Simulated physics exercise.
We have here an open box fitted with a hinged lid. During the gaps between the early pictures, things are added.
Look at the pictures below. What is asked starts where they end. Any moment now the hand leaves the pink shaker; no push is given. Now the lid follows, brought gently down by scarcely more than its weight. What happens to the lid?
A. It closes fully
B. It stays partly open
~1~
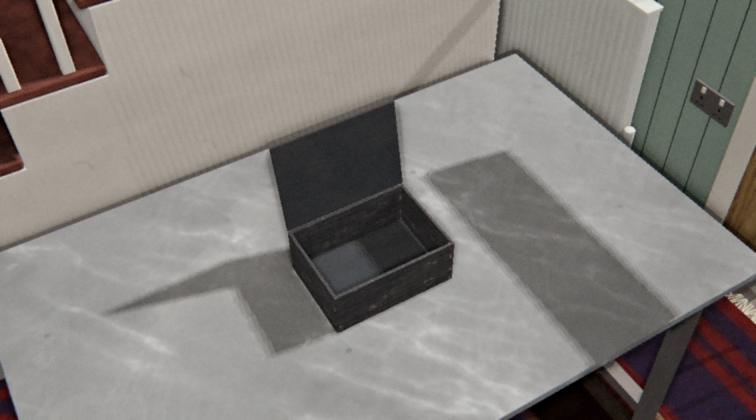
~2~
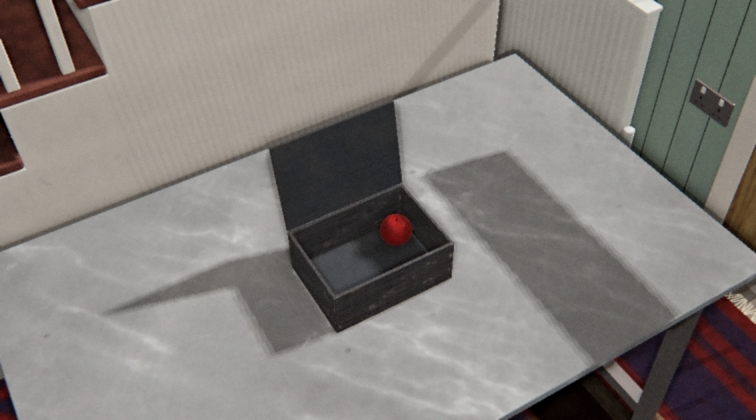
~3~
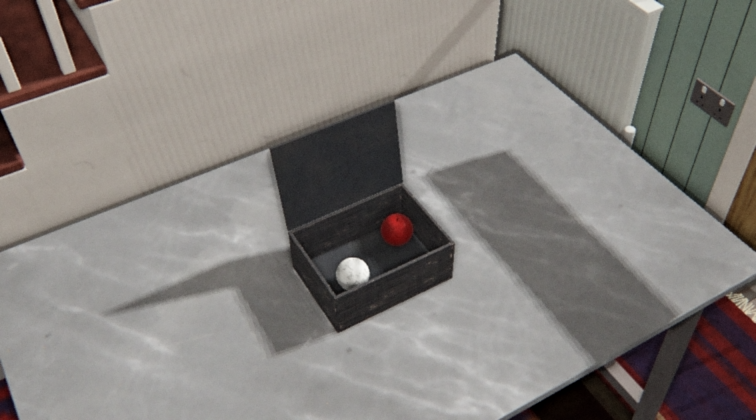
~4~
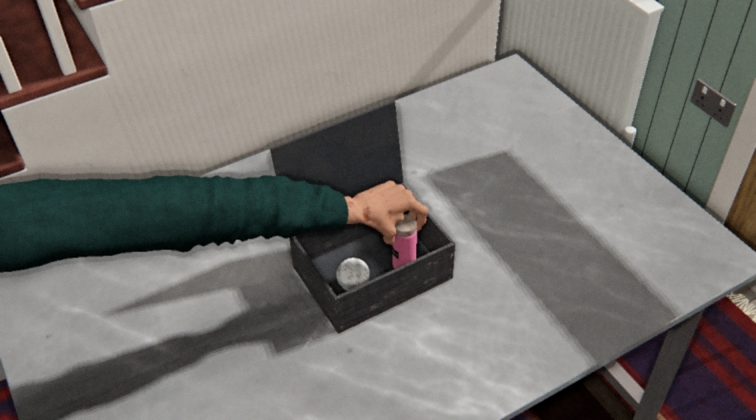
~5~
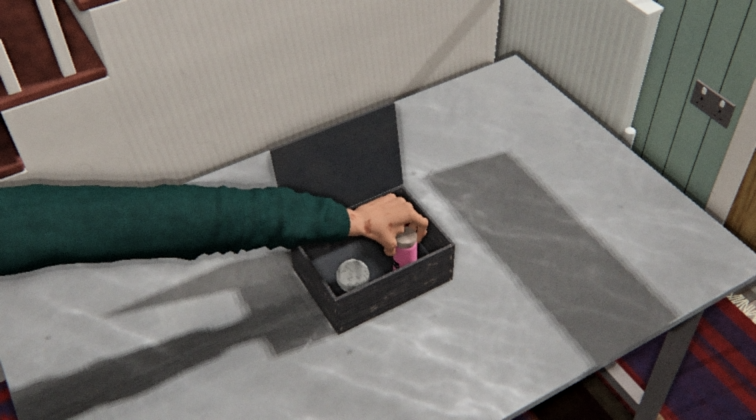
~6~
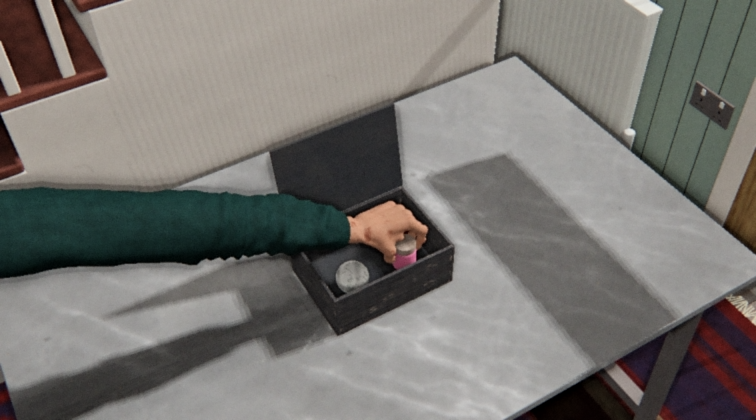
B, it stays partly open.
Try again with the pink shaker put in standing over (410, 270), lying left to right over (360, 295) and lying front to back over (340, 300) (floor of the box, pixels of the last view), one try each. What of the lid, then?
First, it stays open; second, it shuts; third, it shuts.
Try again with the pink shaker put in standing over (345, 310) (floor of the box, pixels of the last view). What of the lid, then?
Then the lid stays propped open.
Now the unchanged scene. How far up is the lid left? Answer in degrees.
The lid sits around 8° above the rim.
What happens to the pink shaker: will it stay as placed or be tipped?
Well, it stays just as set.
Then, 1.50 s past the last view, lid 66° above the rim.
Then, 2.10 s past the last view, lid 24° above the rim.
Finally, lid 9° above the rim; all 3 still in place. Final places as the last picture's camera would see them, pink shaker near (404, 262).
